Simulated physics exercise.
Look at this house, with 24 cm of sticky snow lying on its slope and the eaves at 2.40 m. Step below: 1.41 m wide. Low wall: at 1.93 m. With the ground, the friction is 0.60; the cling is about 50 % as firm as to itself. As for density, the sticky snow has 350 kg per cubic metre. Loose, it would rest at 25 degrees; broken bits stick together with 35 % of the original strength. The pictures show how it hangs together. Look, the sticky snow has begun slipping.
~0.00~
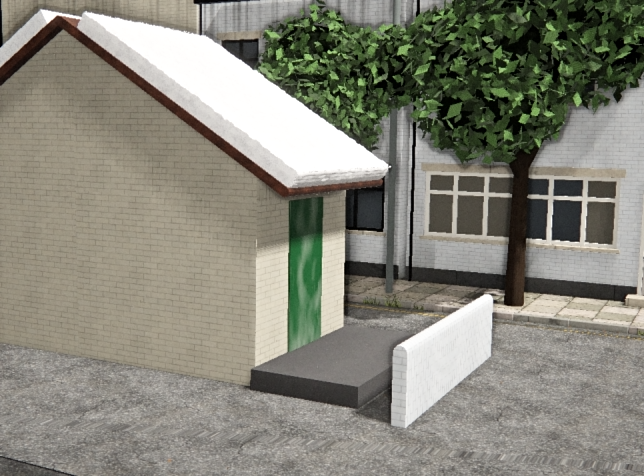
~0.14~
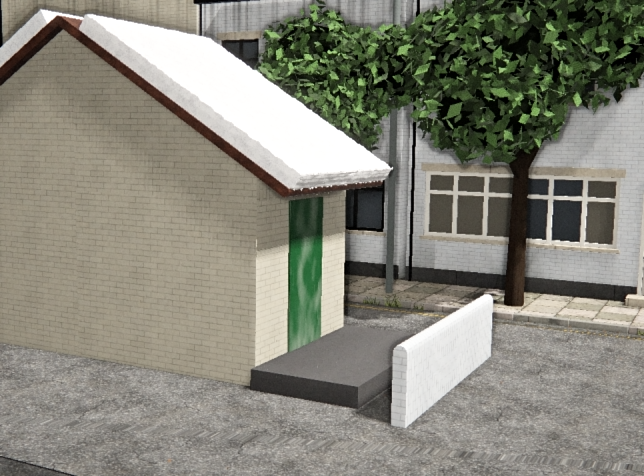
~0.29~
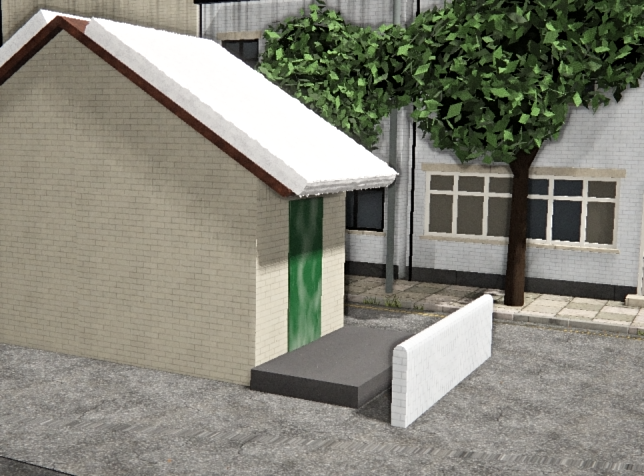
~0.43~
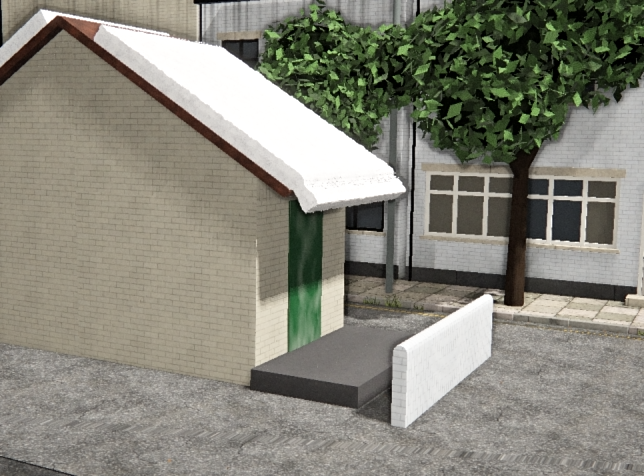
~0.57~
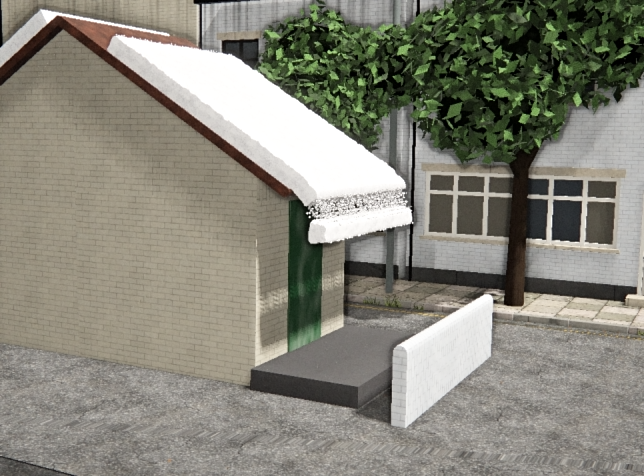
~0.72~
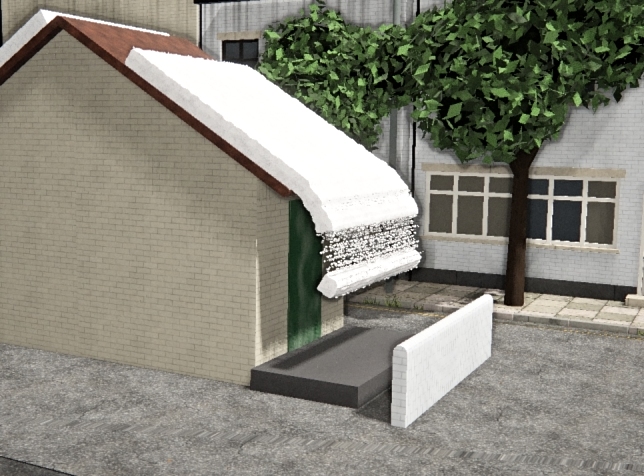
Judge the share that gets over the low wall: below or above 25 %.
My take is that it lands north of 25 percent.
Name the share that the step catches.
Around 30 per cent.
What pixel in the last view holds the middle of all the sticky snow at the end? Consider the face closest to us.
Centre noted at roughly (431, 400).
After 1.13 s, 57 % is still on the roof and 0 % is past the low wall.
After 1.62 s, none is still on the roof and 11 % is past the low wall.
After 2.11 s, none is still on the roof and 32 % is past the low wall.
After 2.60 s, none is still on the roof and 32 % is past the low wall.
After 2.90 s, at the end, none is still on the roof and 32 % is past the low wall.
